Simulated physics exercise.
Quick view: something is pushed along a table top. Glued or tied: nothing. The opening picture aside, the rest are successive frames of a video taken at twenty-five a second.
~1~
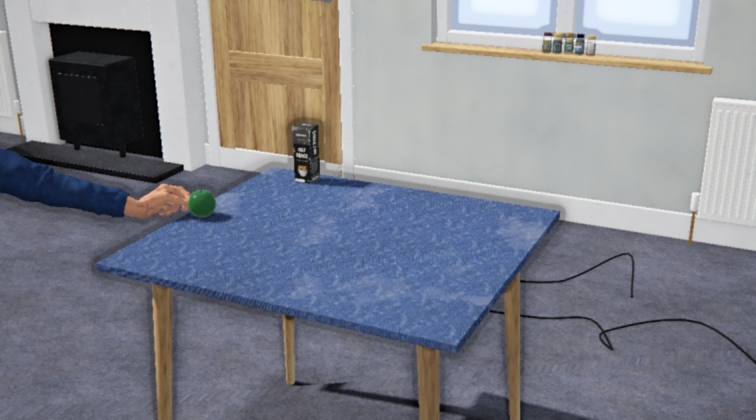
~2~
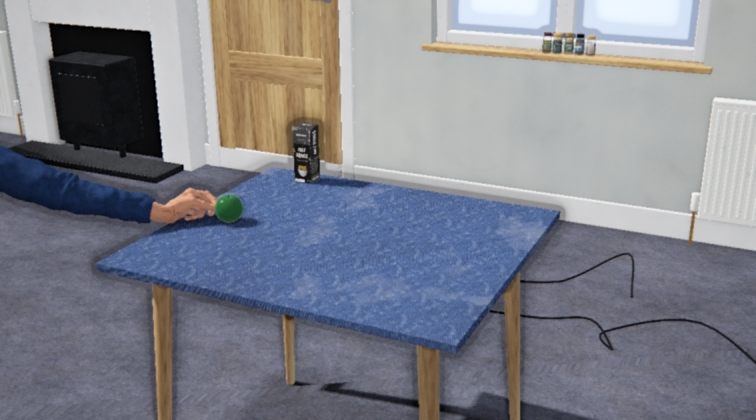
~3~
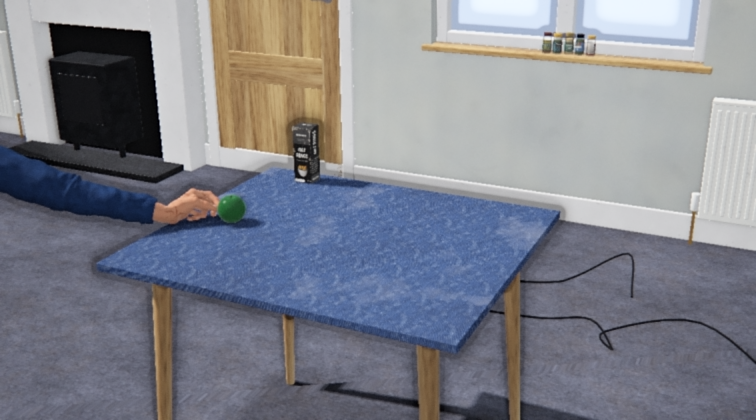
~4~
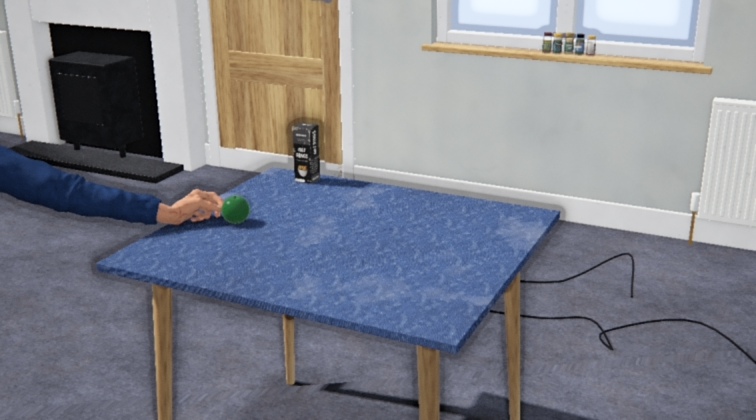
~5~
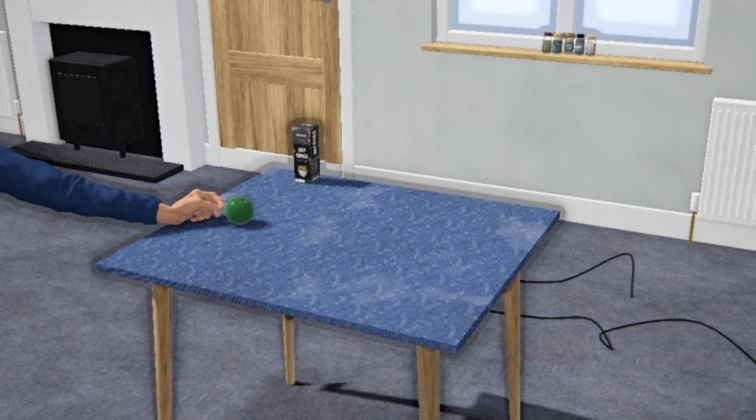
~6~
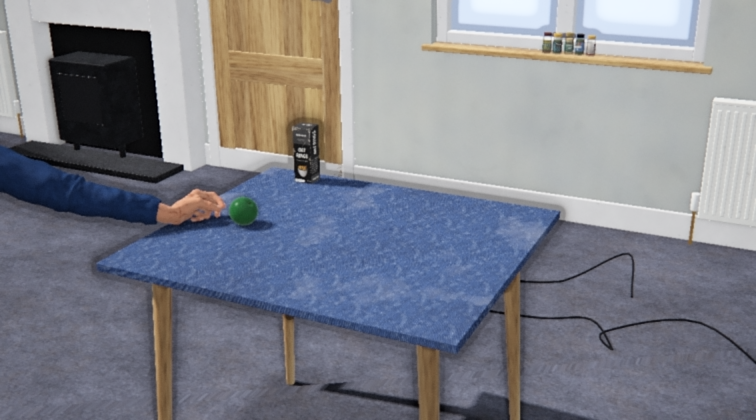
At the start, a hand in a blue sleeve holds a small round green object, an apple, near the left edge of a blue table top. The hand pushes it a short way to the right, then stays still while the apple moves slowly a little farther right, away from the fingers.
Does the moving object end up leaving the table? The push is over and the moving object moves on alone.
No, bet it doesn't clear the edge, honestly.
Then, 0.10 s past the last view, green apple displaced about its own width near (252, 212).
Then, 0.30 s past the last view, green apple displaced about its own width near (262, 215).
Finally, moved from the start, green apple. Final places as the last picture's camera would see them, green apple near (264, 215).
